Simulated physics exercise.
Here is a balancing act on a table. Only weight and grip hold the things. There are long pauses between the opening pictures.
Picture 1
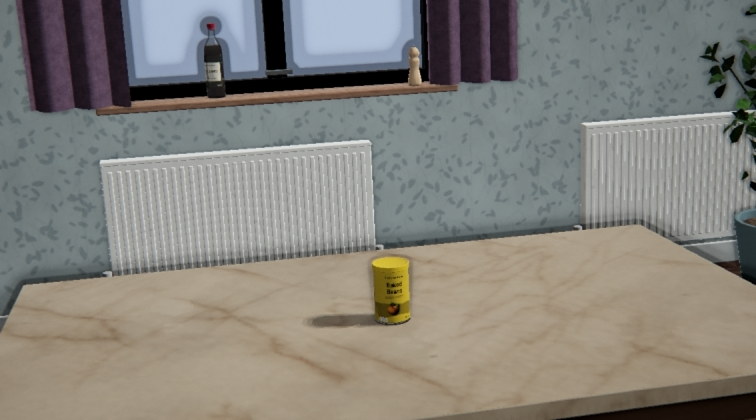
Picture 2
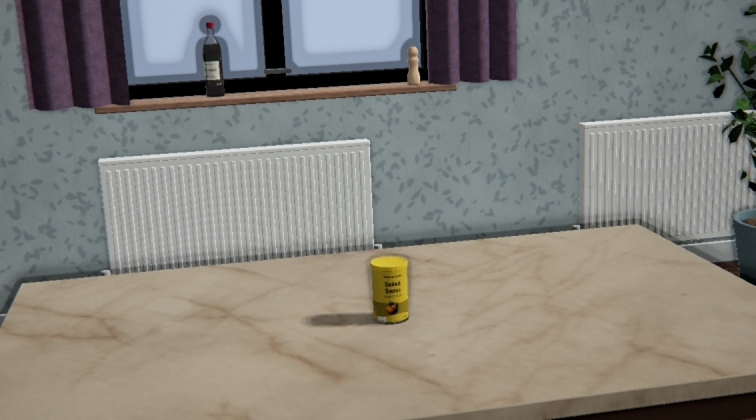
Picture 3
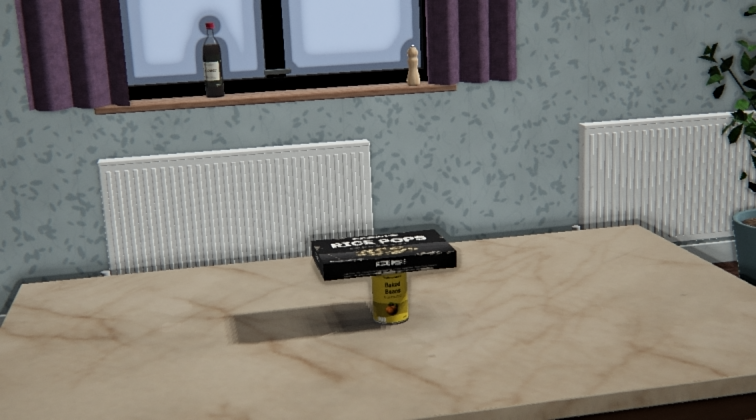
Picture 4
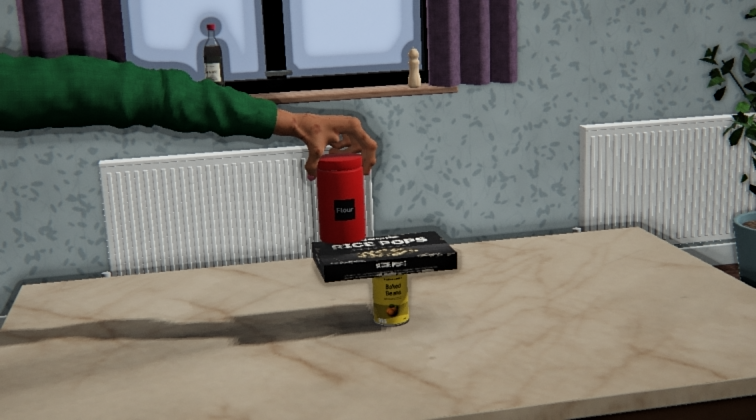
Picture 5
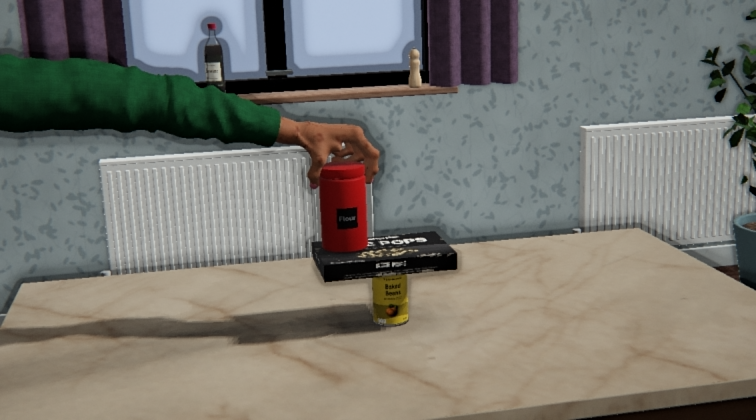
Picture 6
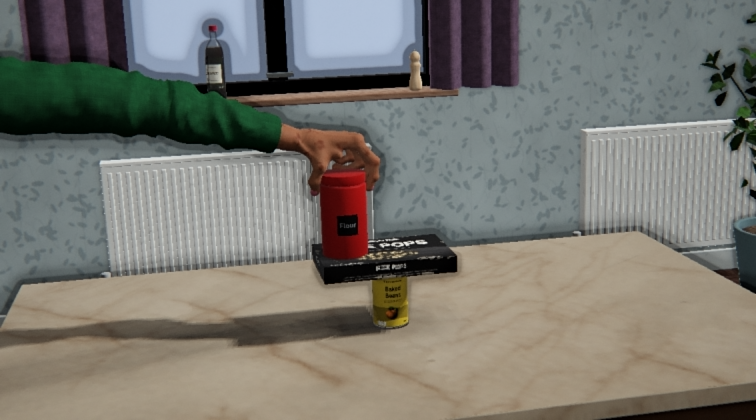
A hand in a green sleeve lowering a red jar onto a black Rice Pops box lying across a yellow tin.
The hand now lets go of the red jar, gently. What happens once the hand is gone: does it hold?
It gives way.
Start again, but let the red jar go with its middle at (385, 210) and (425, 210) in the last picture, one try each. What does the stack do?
First try: It stays up; second try: It loses its balance.
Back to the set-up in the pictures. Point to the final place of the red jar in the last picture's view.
Near (267, 313).
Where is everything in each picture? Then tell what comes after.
The last thing is not in view yet; yellow tin (391, 291), in the first picture.
The last thing is not in view yet; yellow tin (390, 290), in the second picture.
The last thing is not in view yet; yellow tin (390, 291), in the third picture.
On its way; red jar (341, 198); yellow tin (390, 292), in the fourth picture.
On its way; red jar (343, 206); yellow tin (390, 292), in the fifth picture.
In place under the hand; red jar (344, 213); yellow tin (390, 295), in the sixth picture.
Then, 0.40 s later than the last frame, red jar now fallen; black packet tilted by 55°.
Then, 0.60 s later than the last frame, black packet on its side.
Then, 1.00 s later than the last frame, black packet now fallen.
When it is over, fallen, black packet and red jar; yellow tin as before. End places, in pixels of the last picture, red jar near (267, 313). The stack loses its balance.
